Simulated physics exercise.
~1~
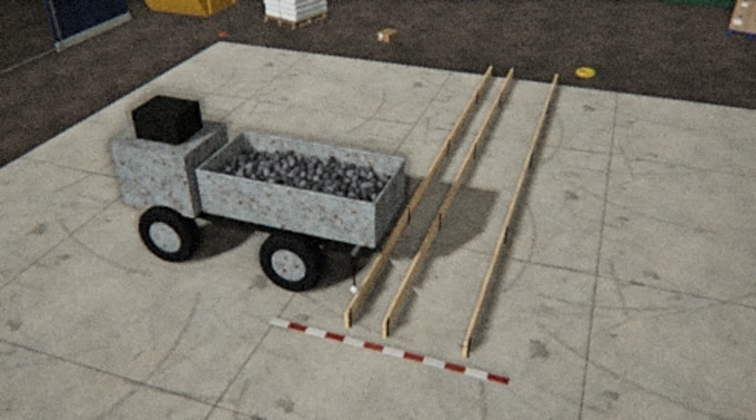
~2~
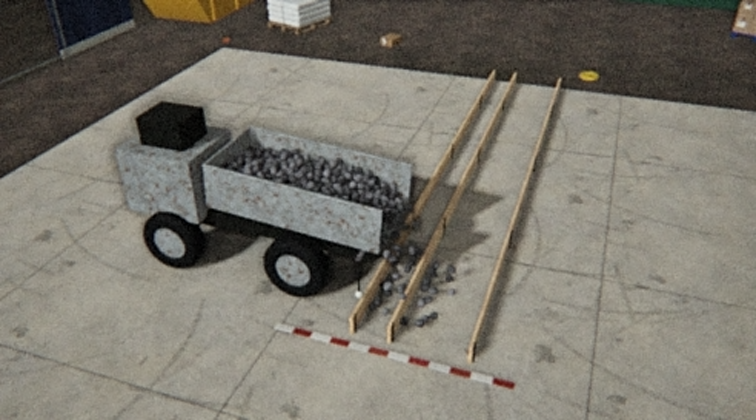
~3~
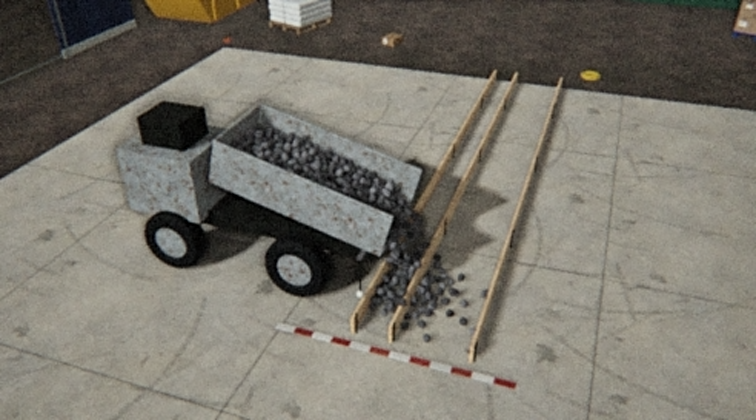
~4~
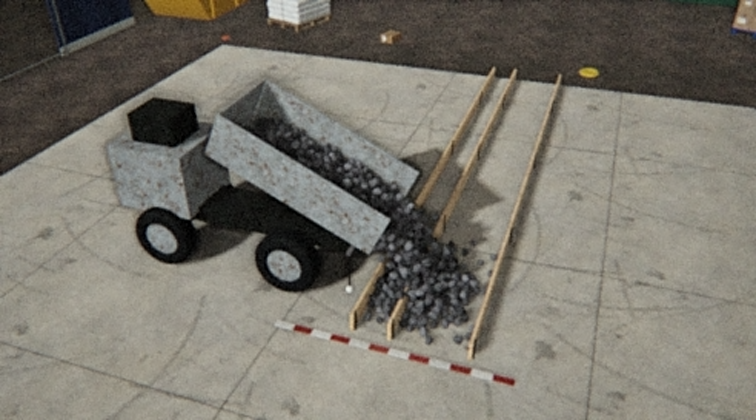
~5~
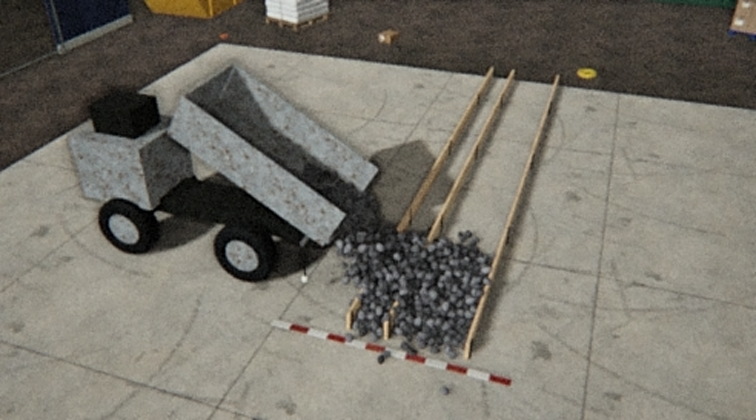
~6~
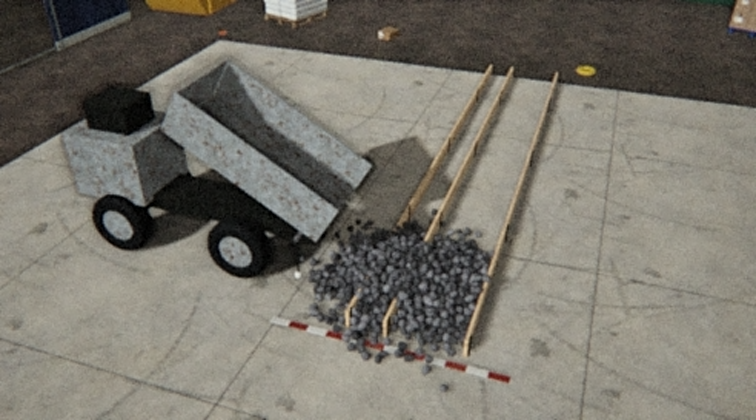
To begin with, a speckled grey tipping truck with a black box on its front stands level, its bed full of dark grey stones, beside three long wooden planks and a red-and-white striped staff. A few stones trickle from the open right end onto the nearest planks. The bed tilts steadily, and the trickle thickens into a growing heap between the planks. The truck then draws away to the left with its bed steeply raised, pouring out nearly everything left. It ends with the bed empty and still raised, and a broad heap spread over the planks' near ends.
